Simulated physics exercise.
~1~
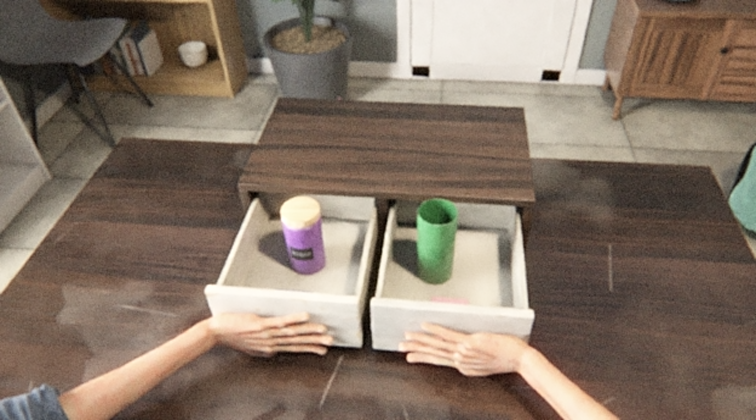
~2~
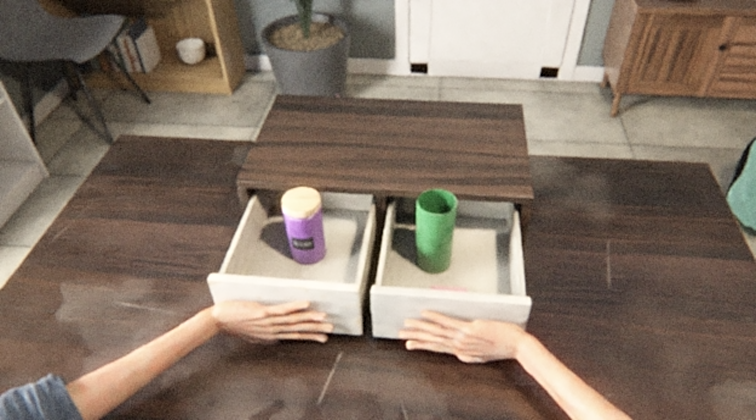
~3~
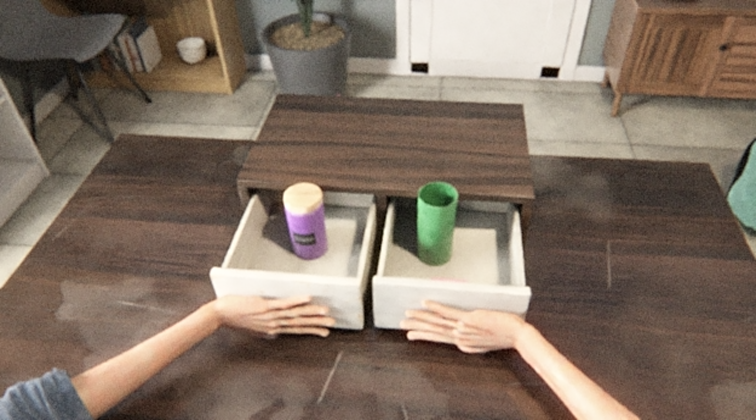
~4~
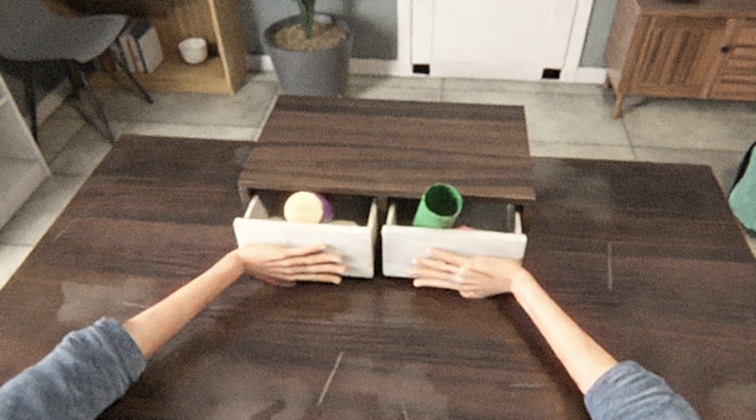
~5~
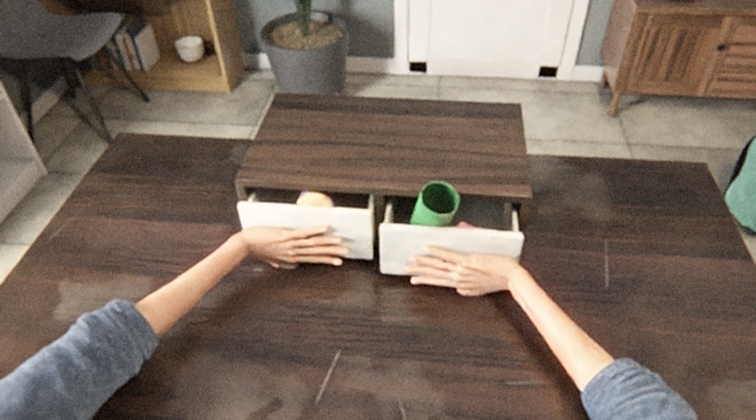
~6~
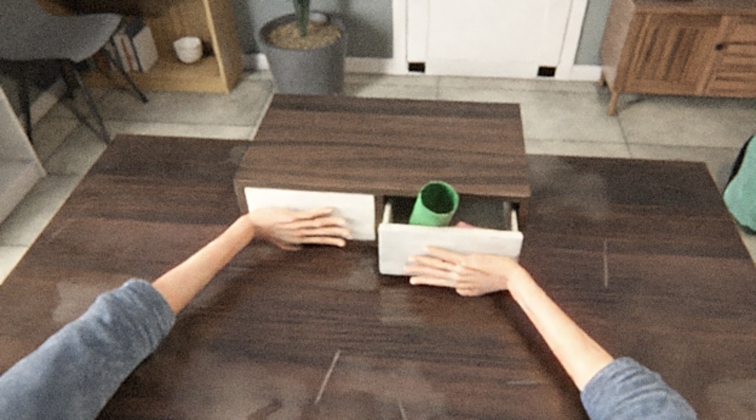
Two hands pushed in the open drawers of a small dark wooden chest, one holding a purple jar and the other a green cup, which both tipped; the left drawer closed completely, while the right stayed partly open with the green cup leaning inside.
